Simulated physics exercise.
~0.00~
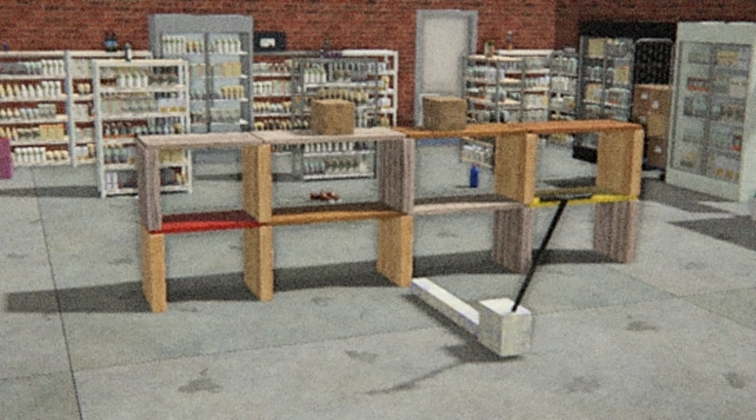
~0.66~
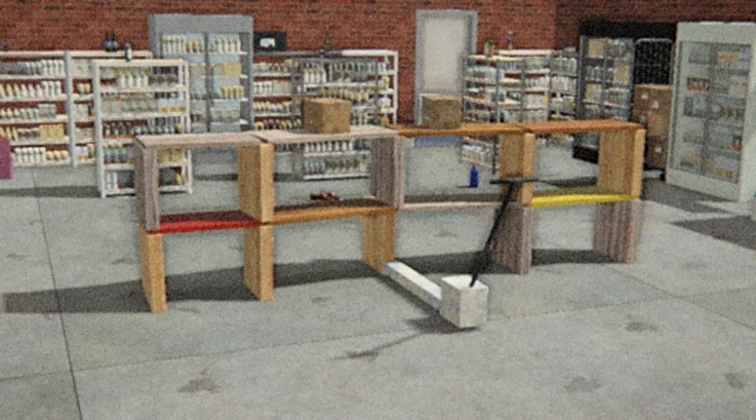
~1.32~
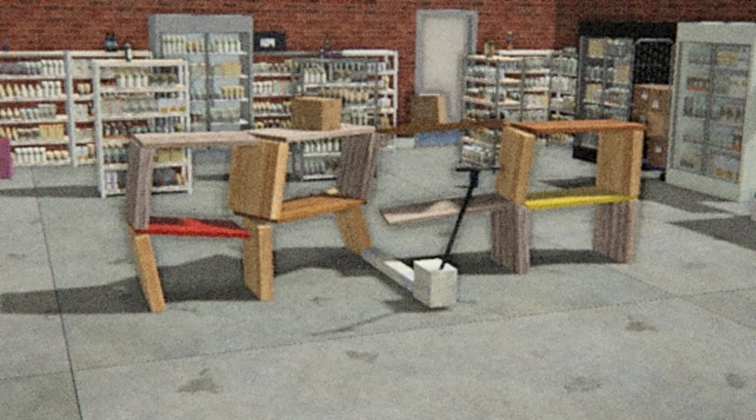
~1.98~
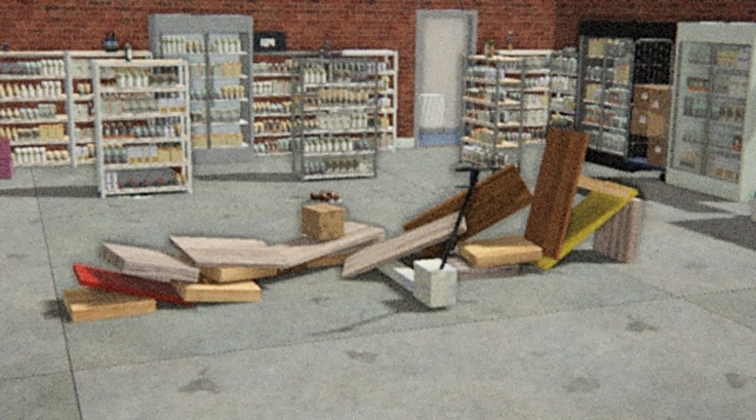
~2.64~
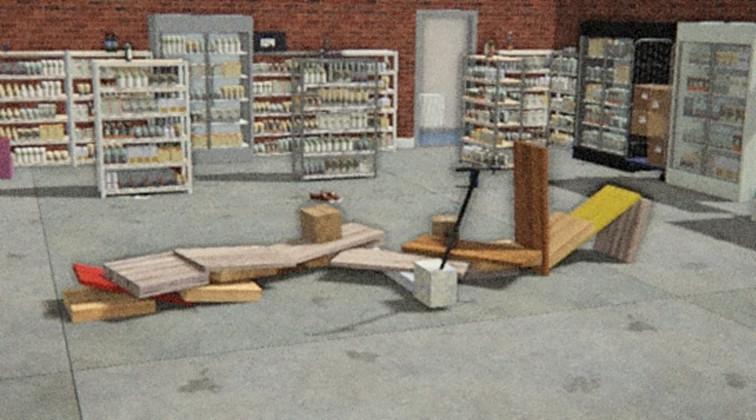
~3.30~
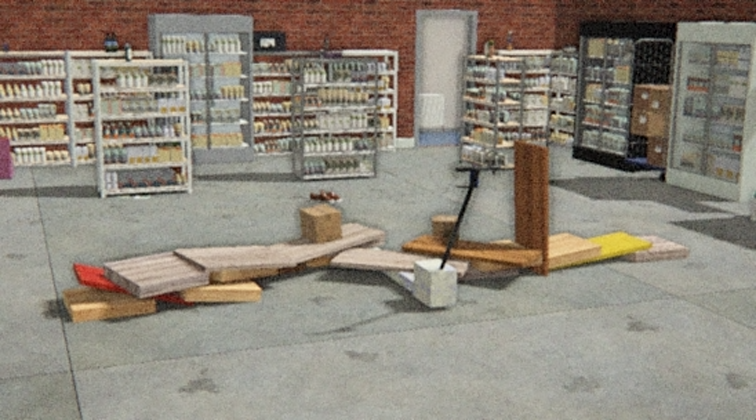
The footage shows a two-tier shelf of loose boards and uprights in a storeroom as a low white jack with a black handle slides left into its base; the shelf leans left and collapses, leaving a low heap with one plank standing and the yellow board settling last.
